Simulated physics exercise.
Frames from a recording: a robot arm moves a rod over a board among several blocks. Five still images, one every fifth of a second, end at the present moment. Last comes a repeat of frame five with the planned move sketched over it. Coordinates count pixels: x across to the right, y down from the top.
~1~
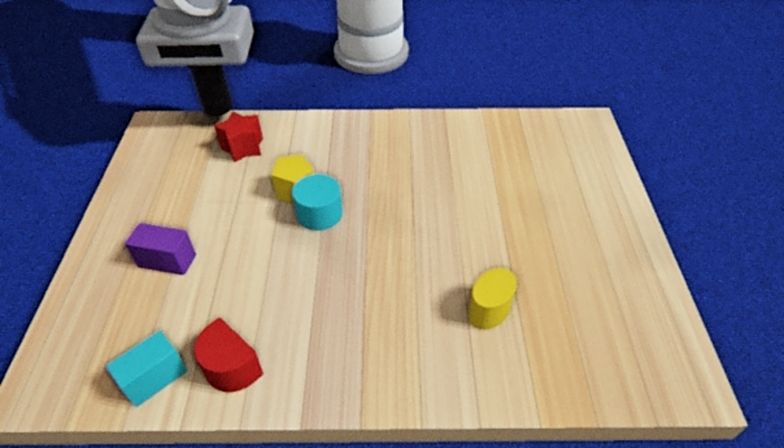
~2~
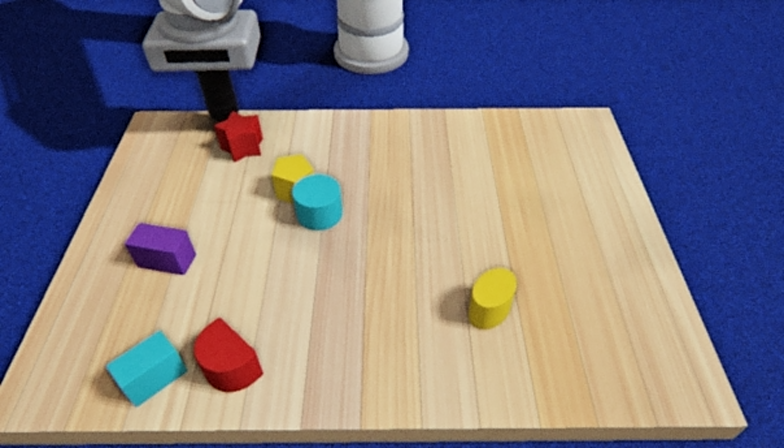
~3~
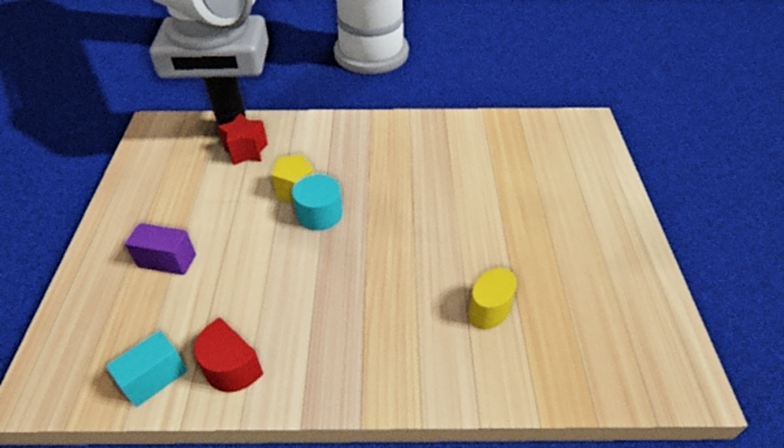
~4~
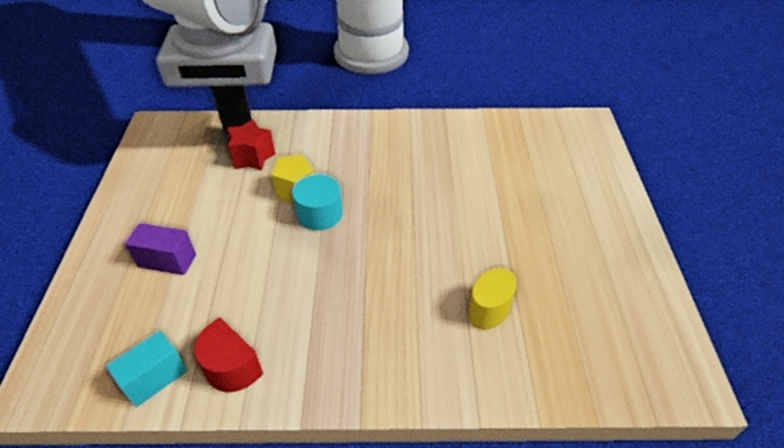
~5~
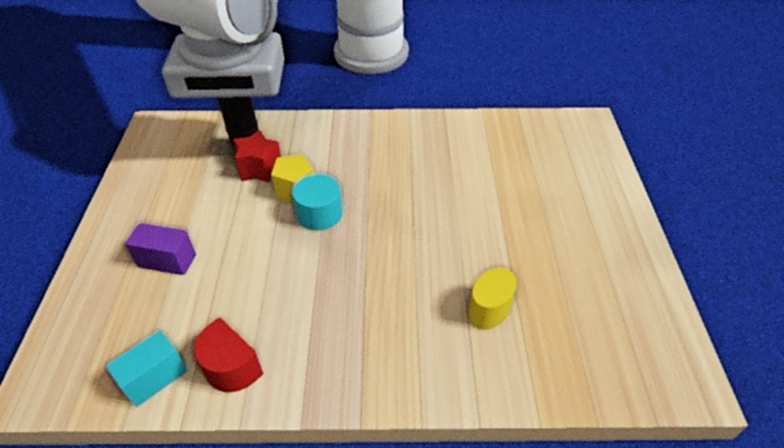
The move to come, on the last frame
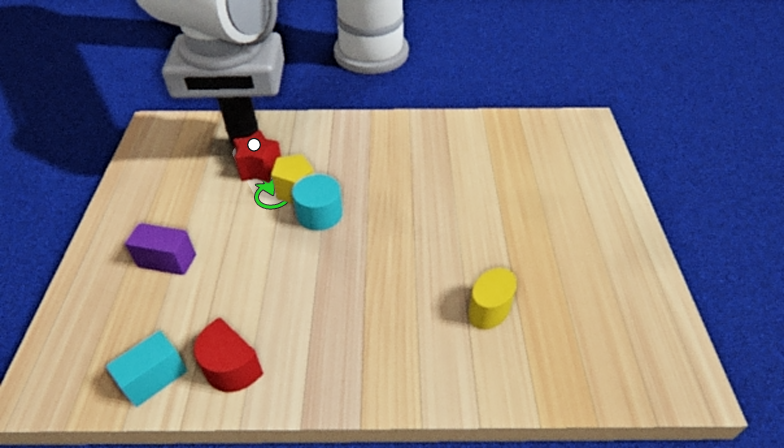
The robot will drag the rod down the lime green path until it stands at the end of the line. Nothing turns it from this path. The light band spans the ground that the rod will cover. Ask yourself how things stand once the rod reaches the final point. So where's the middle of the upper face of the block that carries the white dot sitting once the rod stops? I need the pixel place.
The top centre is at (282, 191).
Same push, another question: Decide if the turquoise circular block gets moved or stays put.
That block slides.
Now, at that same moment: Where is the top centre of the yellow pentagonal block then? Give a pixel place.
Put as a pixel place, it's (320, 199).
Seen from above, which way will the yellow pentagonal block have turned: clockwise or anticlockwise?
The turn is anti-clockwise.
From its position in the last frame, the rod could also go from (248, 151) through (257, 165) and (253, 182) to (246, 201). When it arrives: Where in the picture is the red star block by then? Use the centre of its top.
My best guess is (268, 187).
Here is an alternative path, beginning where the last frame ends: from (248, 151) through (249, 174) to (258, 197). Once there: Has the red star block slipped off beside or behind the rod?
No
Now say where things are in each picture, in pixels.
Rod tip at (218, 109); block tops, red star block at (238, 124); yellow pentagonal block at (292, 167); turquoise circular block at (316, 190), in the first frame.
Rod at (224, 113); blocks unchanged, in the second frame.
Rod at (231, 120); red star block at (241, 127), in the third frame.
Rod at (238, 128); red star block at (247, 133), in the fourth frame.
Rod at (245, 139); red star block at (254, 145); yellow pentagonal block at (292, 167); turquoise circular block at (316, 190), in the fifth frame.
Path on the board, in a line from (248, 151) to (273, 195); the dot is on the red star block.
On the path given first. Halfway along, rod at (257, 160); red star block at (268, 167); yellow pentagonal block at (301, 178); turquoise circular block at (329, 199).
At the end, rod at (270, 183); red star block at (282, 191); yellow pentagonal block at (320, 199), turned 20° anticlockwise; turquoise circular block at (358, 215).
